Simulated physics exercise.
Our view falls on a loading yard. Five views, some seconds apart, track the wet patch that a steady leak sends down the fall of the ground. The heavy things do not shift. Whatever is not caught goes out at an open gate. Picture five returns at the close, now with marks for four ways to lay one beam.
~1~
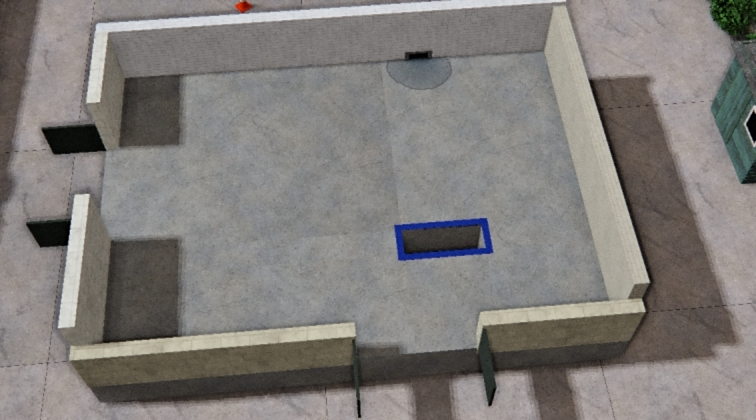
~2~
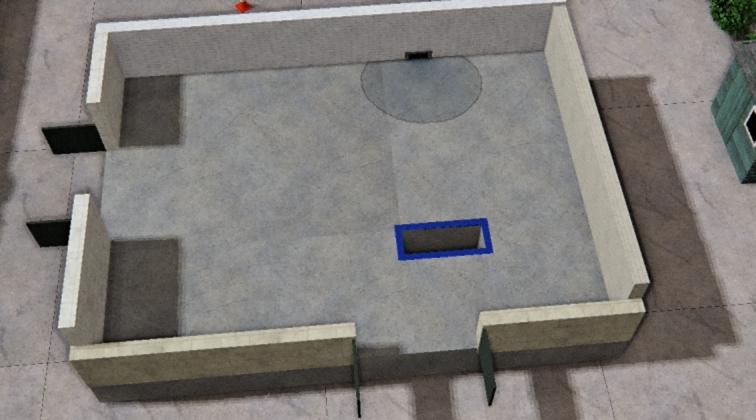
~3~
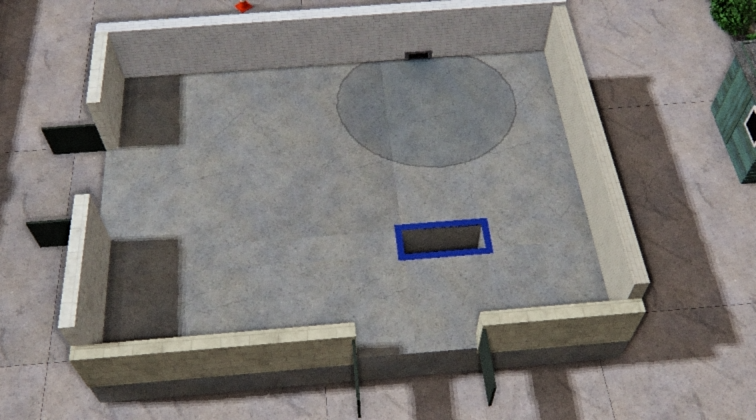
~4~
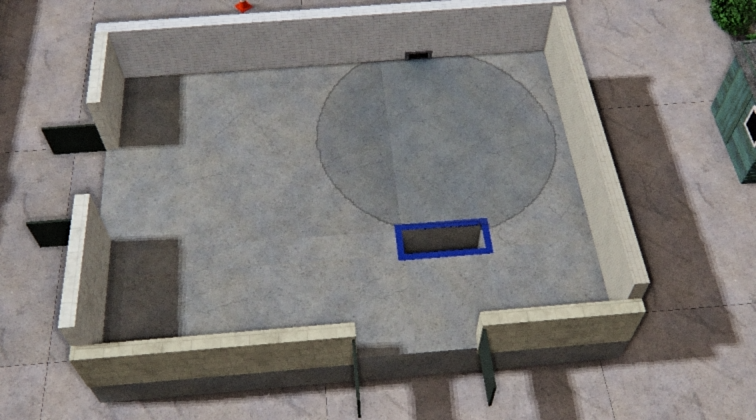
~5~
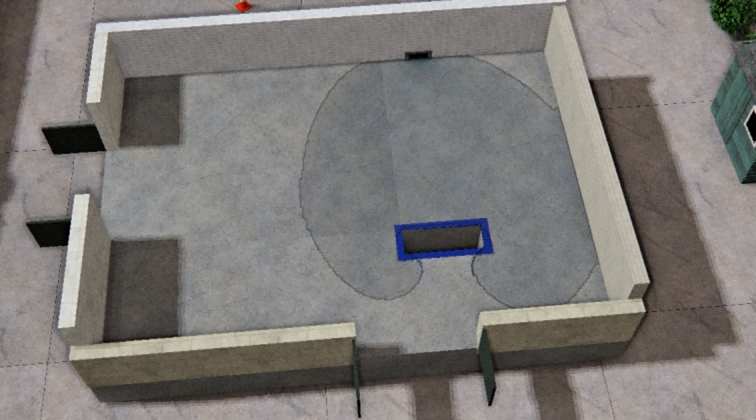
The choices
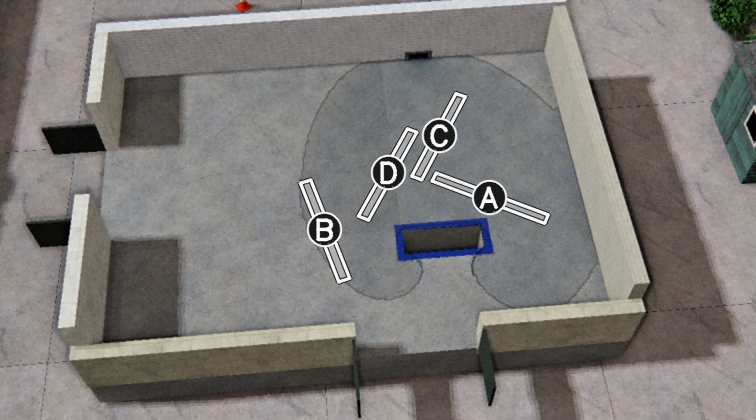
In a walled loading yard with open gates, a small wet patch shows on the ground beside an outfall at the far wall. It widens steadily into a broad round patch, reaching toward the blue drain, then spreads around both sides of it as the drain takes in water.
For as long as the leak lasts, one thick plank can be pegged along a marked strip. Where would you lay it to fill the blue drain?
B beats the others.
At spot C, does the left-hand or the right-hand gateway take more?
The right gate.
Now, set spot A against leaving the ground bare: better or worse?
Worse.
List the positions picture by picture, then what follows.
In the first frame, outfall at (418, 55); blue drain at (443, 239); open gate at (416, 340); open gate at (115, 192); front seen at (417, 85), 2 % of the ground wet; blue drain still dry.
In the second frame, front seen at (461, 111), 6 % of the ground wet; blue drain still dry.
In the third frame, front seen at (475, 155), 13 % of the ground wet; blue drain still dry.
In the fourth frame, front seen at (491, 219), 25 % of the ground wet; blue drain still dry.
In the fifth frame, front seen at (566, 284), 37 % of the ground wet; blue drain taking water.
On the marked copy, A from (434, 177) to (546, 219); B from (305, 181) to (344, 280); C from (416, 178) to (460, 95); D from (363, 218) to (412, 130).
Choosing A, about 25 % of the stream goes into the blue drain, about 71 % out by the gates.
Choosing B, about 40 % of the stream goes into the blue drain, about 58 % out by the gates.
Choosing C, about 22 % of the stream goes into the blue drain, about 72 % out by the gates.
Choosing D, about 22 % of the stream goes into the blue drain, about 73 % out by the gates.
